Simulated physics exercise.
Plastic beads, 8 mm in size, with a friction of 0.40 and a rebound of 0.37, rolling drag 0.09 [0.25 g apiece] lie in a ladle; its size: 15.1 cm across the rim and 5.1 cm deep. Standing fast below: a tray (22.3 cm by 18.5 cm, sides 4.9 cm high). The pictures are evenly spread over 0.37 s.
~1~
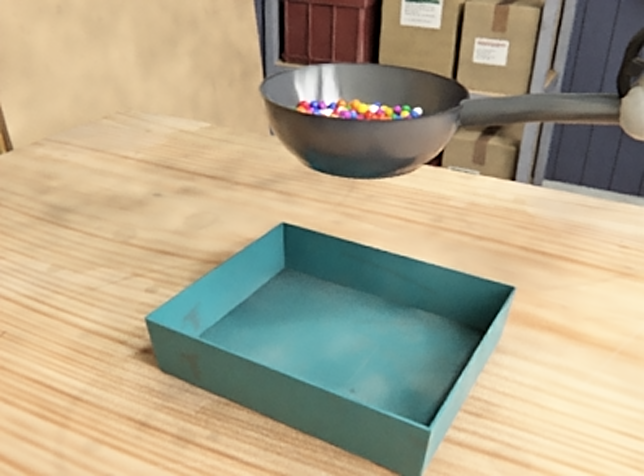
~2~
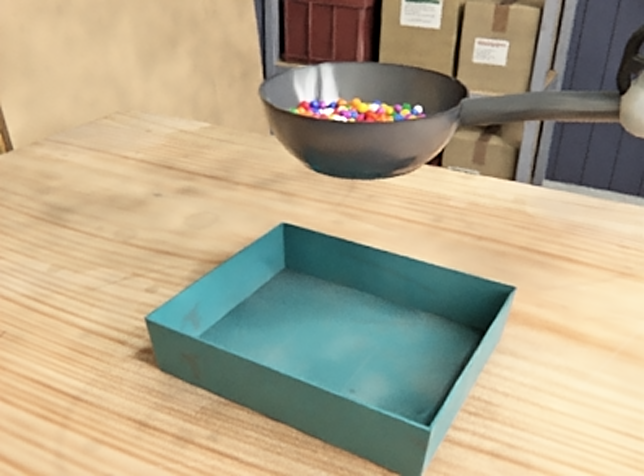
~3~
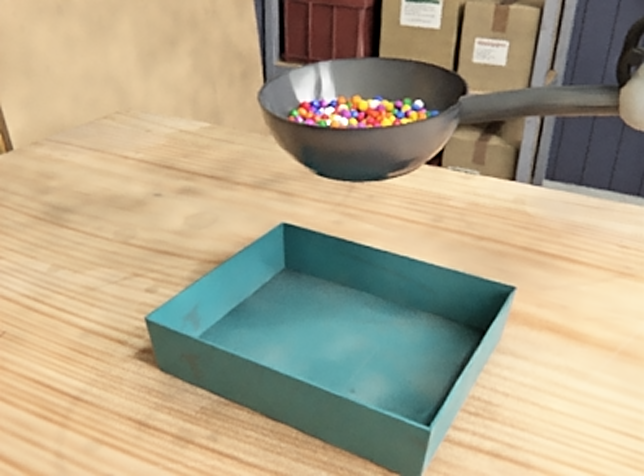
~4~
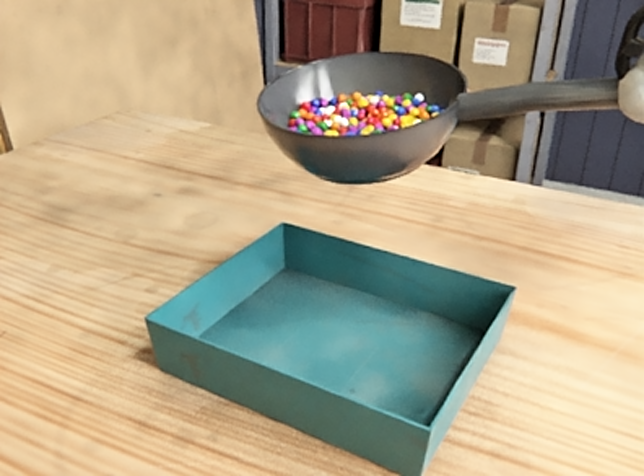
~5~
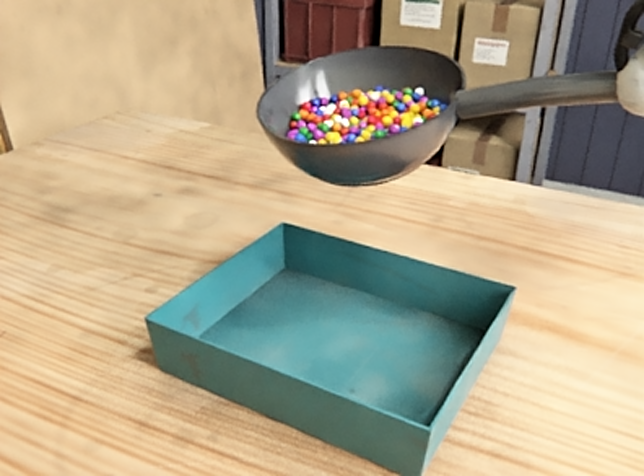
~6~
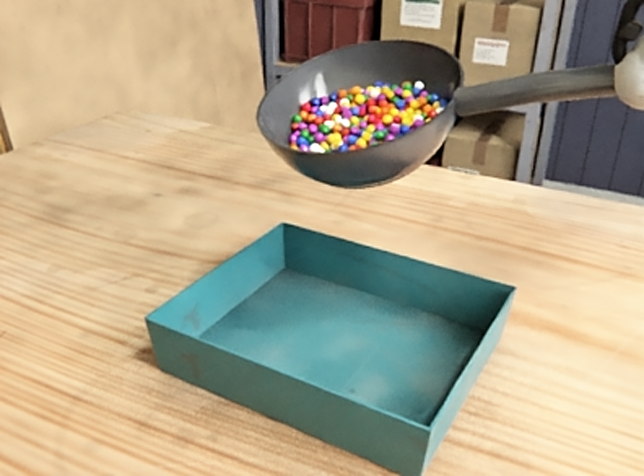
A gripper at right gradually tilting a dark pan of colourful beads toward the front left above an empty teal tray.
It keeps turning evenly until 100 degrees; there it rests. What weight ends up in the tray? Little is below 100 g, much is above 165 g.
Load: Middling.
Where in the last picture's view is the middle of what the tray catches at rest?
Near (297, 354).
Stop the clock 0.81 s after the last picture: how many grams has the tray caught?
Some 0 g.
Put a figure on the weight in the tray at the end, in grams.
Roughly 130 g.
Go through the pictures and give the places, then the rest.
The first frame shows ladle at (362, 130); tilt 0 degrees; top of the load at (322, 106); tray at (339, 301).
The second frame shows ladle at (362, 132); tilt 1 degrees; top of the load at (305, 106).
The third frame shows ladle at (363, 138); tilt 6 degrees; low side front left; top of the load at (407, 104).
The fourth frame shows ladle at (365, 145); tilt 10 degrees; low side front left; top of the load at (407, 99).
The fifth frame shows ladle at (368, 151); tilt 15 degrees; low side front left; top of the load at (387, 93).
The sixth frame shows ladle at (372, 156); tilt 20 degrees; low side front left; top of the load at (387, 88); tray at (339, 301).
Then, 0.44 s after the last picture, tilt 48 degrees; 0 g in the tray, ladle holds 100 %.
Then, 0.81 s after the last picture, tilt 72 degrees; 1 g in the tray, ladle holds 95 %.
Then, 1.14 s after the last picture, tilt 93 degrees; 63 g in the tray, ladle holds 35 %.
Then, 1.46 s after the last picture, tilt 100 degrees; 128 g in the tray, ladle holds 0 %.
In the end, 129 g in the tray, ladle holds 0 %.
